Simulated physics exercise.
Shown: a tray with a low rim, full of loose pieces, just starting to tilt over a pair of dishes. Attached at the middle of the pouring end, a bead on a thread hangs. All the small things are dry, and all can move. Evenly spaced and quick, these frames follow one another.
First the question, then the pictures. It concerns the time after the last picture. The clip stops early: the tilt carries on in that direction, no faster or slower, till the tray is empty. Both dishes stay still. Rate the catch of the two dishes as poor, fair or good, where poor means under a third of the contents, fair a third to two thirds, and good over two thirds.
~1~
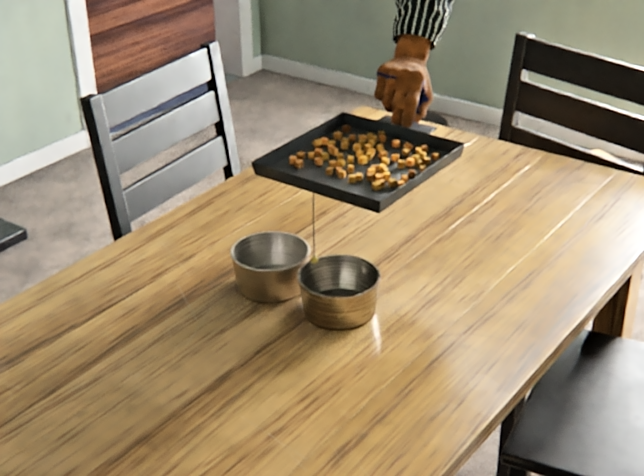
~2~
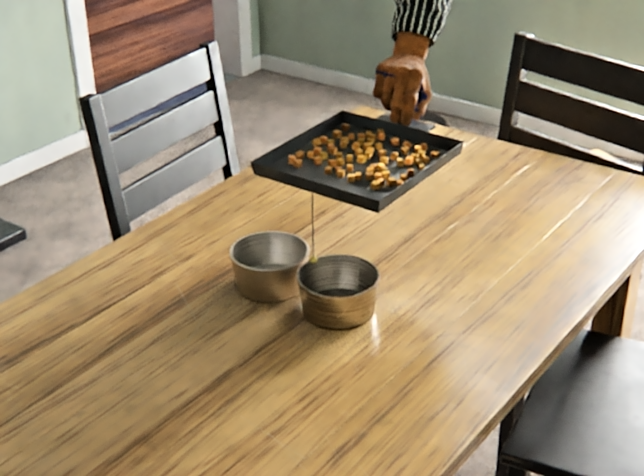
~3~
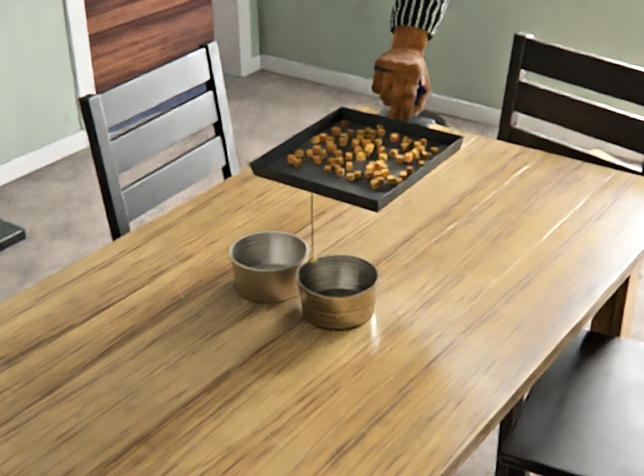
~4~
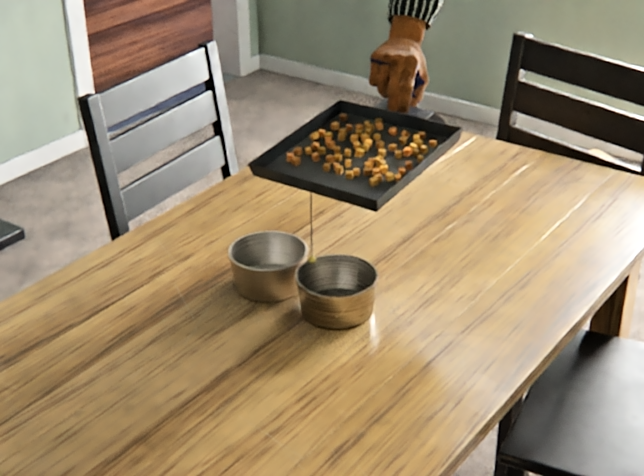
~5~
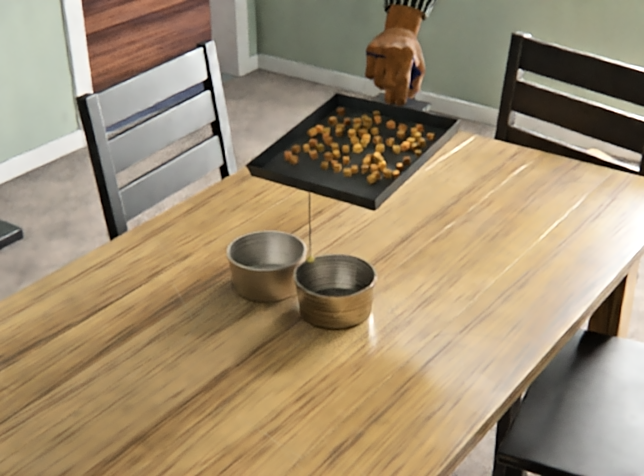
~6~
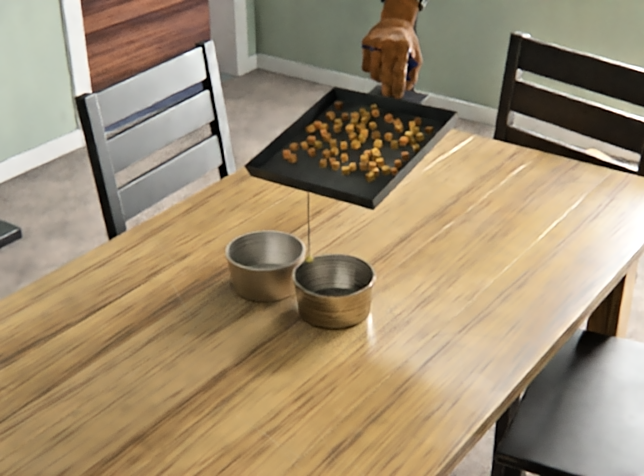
The catch is poor.
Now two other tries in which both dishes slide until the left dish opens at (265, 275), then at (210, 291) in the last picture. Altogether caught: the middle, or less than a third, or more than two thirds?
For the first try it's over two thirds, and for the second it's below one third.
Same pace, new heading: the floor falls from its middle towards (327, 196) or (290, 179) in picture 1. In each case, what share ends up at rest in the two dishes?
Roughly 20 percent, then 70 percent.
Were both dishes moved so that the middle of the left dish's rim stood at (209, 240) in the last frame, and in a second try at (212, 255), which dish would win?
First try, the dish at right; second try, the dish at right.
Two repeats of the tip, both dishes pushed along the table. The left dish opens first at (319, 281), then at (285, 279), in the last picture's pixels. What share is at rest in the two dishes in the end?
That makes 30 per cent, followed by 60 per cent.
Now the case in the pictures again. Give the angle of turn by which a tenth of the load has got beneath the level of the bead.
It is at around 105 degrees by then.
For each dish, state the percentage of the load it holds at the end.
I'd say some 20 in a hundred wind up in the left dish, and some 0 in a hundred in the right.
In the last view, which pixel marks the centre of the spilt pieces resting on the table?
(254, 326), roughly.
Just after the last frame, tray tipped steeply; every one on the tray.
A moment on, tray tipped right over; almost all on the tray; just a few in the air.
Further on, tray tipped past a quarter turn; roughly a quarter in the left dish; the larger part outside both.
When it is over, tray tipped past a quarter turn; just a few in the right dish; roughly a quarter in the left dish; the larger part outside both.
